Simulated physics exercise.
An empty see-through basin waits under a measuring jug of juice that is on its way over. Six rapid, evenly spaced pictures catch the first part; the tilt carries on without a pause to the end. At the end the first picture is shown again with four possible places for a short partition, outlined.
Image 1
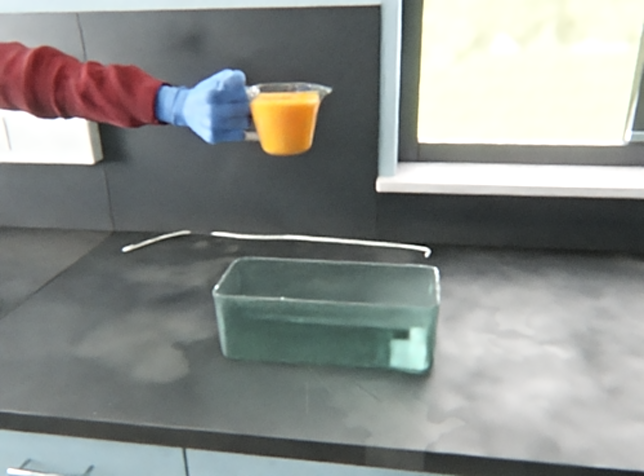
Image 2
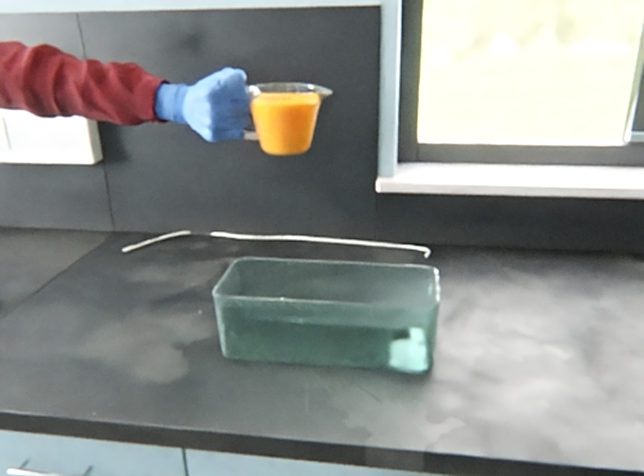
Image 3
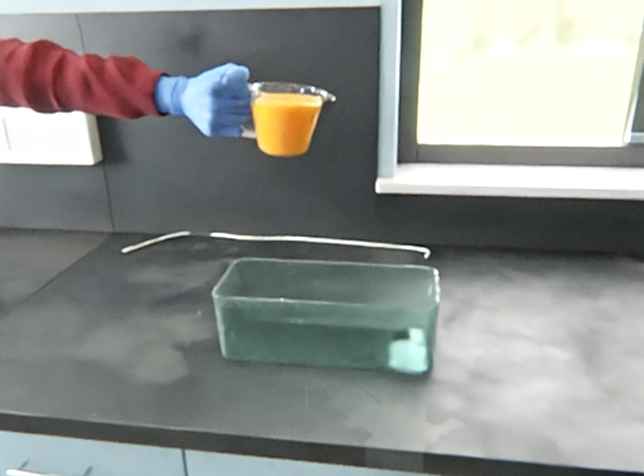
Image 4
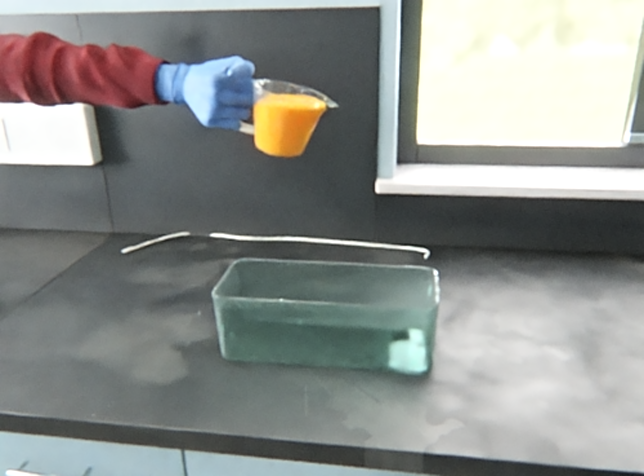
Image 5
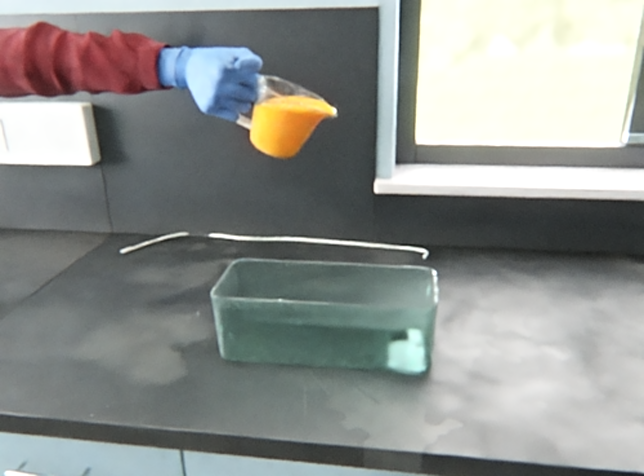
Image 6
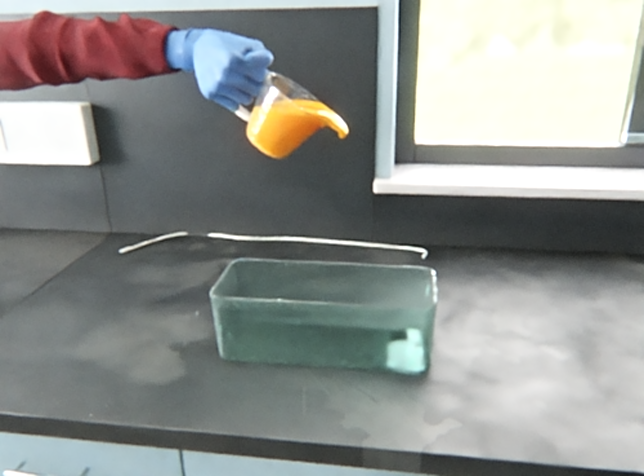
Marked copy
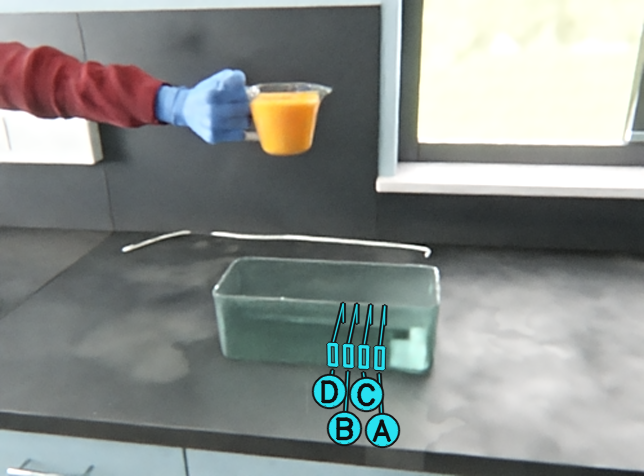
The footage shows a blue-gloved hand holding a measuring jug of orange juice above a see-through basin on a dark countertop, then gradually tilting the jug to the right until juice starts to run over its lip.
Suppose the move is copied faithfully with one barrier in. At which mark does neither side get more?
Place A.
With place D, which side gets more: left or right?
The right one.
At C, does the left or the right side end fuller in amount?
The right side.
On the marked copy, A at (379, 374); B at (347, 371); C at (363, 372); D at (332, 370).
With A, about 44 % ends left of the wall and 53 % right of it; 3 % is lost outside.
With B, about 12 % ends left of the wall and 84 % right of it; 5 % is lost outside.
With C, about 17 % ends left of the wall and 80 % right of it; 3 % is lost outside.
With D, about 10 % ends left of the wall and 85 % right of it; 4 % is lost outside.
